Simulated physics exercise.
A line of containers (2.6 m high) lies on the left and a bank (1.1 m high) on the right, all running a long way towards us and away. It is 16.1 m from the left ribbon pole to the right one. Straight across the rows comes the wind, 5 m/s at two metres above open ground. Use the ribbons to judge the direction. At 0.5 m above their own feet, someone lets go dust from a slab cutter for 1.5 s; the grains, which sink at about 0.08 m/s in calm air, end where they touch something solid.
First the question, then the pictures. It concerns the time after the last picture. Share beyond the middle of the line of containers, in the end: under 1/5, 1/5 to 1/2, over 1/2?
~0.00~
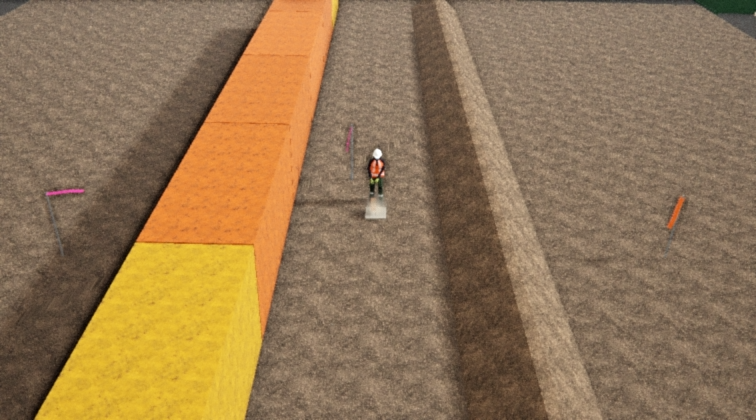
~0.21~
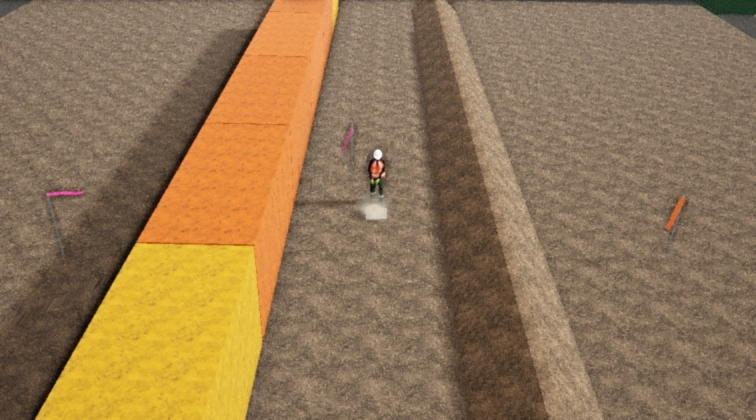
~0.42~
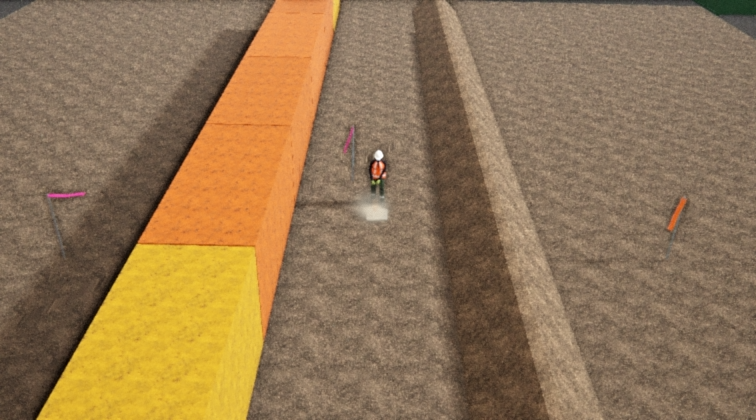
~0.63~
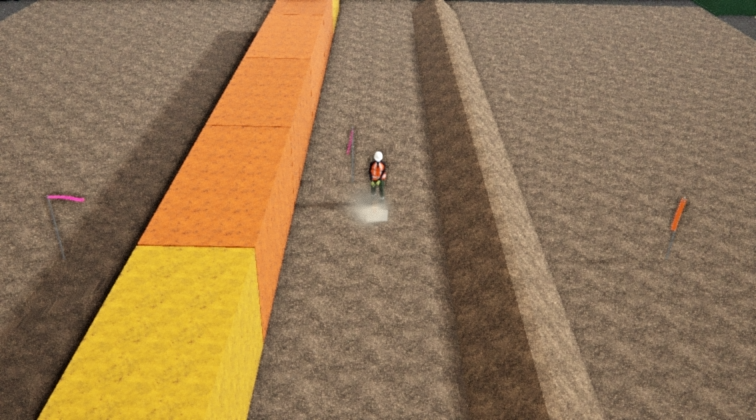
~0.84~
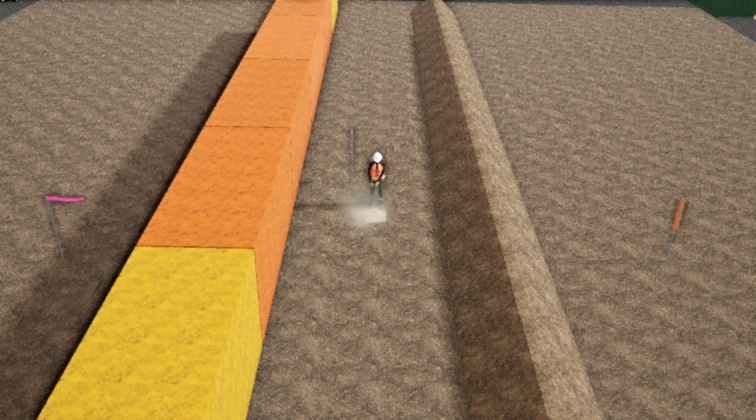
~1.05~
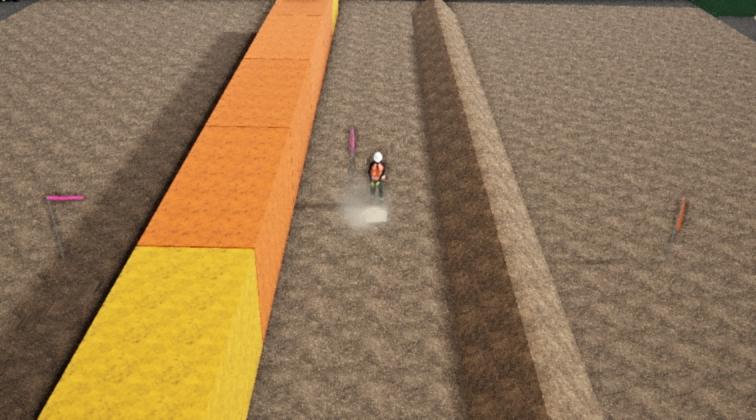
Under 1/5.
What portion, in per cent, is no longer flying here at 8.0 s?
Result: Near 35 % no longer aloft.
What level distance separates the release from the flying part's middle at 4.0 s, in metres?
Roughly 1.0 metres.
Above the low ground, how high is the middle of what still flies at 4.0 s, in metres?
Roughly 1.2 m up.
After 2.5 s, 0 % is beyond the line of containers; 8 % has touched down or left; the middle of what still flies is 0.7 m above the low ground, near (347, 200).
After 4.0 s, 0 % is beyond the line of containers; 18 % has touched down or left; the middle of what still flies is 1.3 m above the low ground, near (335, 183).
After 8.0 s, 0 % is beyond the line of containers; 33 % has touched down or left; the middle of what still flies is 2.5 m above the low ground, near (387, 147).
After 20.0 s, 0 % is beyond the line of containers; 79 % has touched down or left; the middle of what still flies is 2.1 m above the low ground, near (634, 159).
After 45.0 s, 0 % is beyond the line of containers; 99 % has touched down or left.
